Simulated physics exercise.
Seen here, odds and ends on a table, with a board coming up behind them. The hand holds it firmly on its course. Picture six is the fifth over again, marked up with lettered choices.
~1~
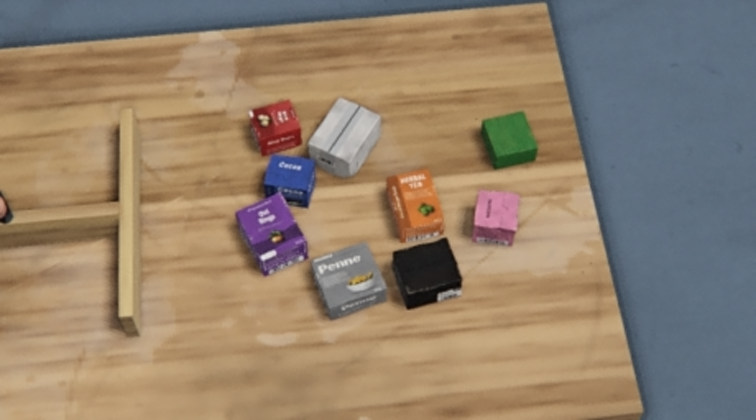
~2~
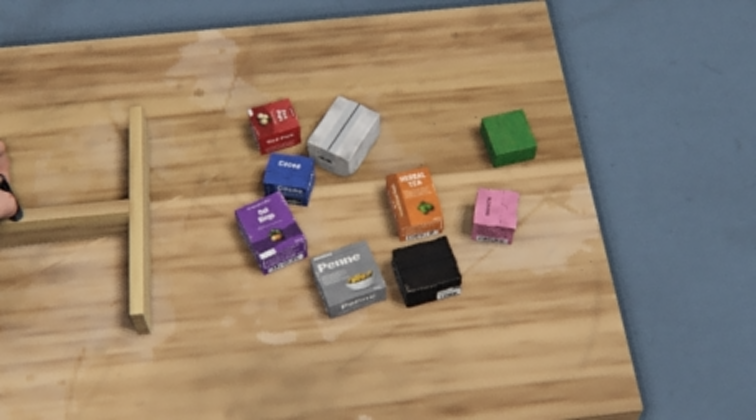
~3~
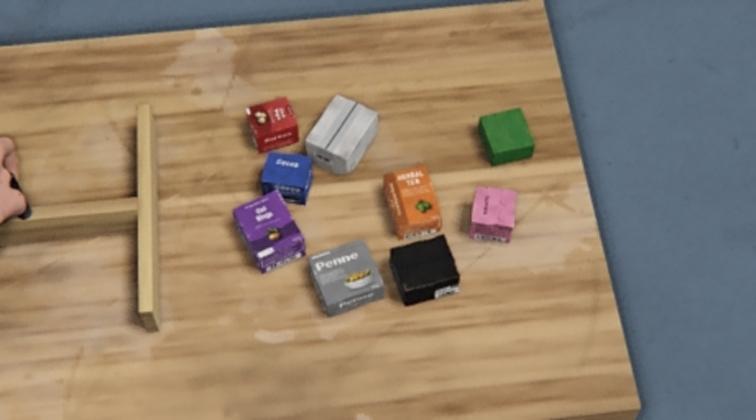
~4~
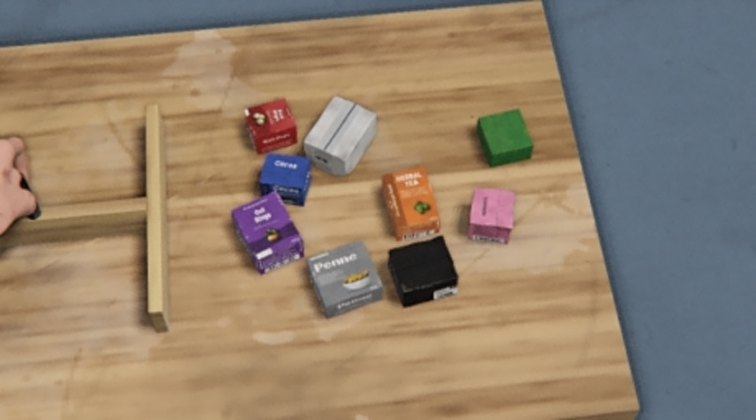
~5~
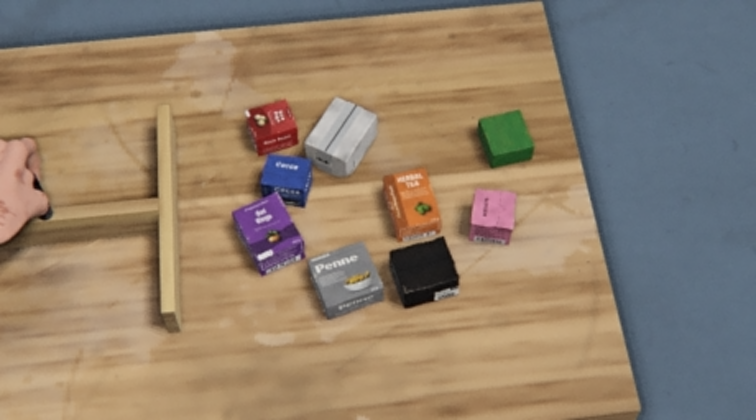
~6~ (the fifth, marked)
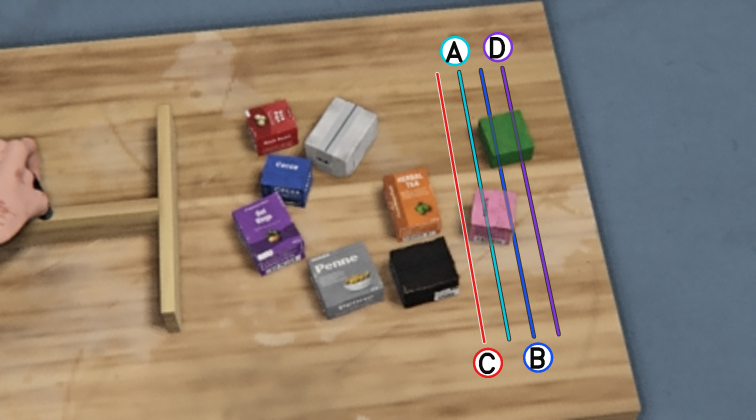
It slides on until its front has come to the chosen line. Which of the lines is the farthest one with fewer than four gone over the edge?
No farther than B.
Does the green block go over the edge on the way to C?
By then, no.
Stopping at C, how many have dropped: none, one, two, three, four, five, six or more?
In all, none.
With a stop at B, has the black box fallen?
Yes.
On the marked copy, A at (482, 196); B at (506, 194); C at (459, 199); D at (529, 192).
Taking B. A third of the way, board (288, 191); red box (311, 127); white box (360, 140).
Two thirds of the way, board (409, 179); pink packet (537, 214); green block (519, 140).
When it is over, board (503, 170); pink packet over the edge; black box over the edge; three fallen.
As for the rest, A is within the limit but short; C is within the limit but short; D drops five.
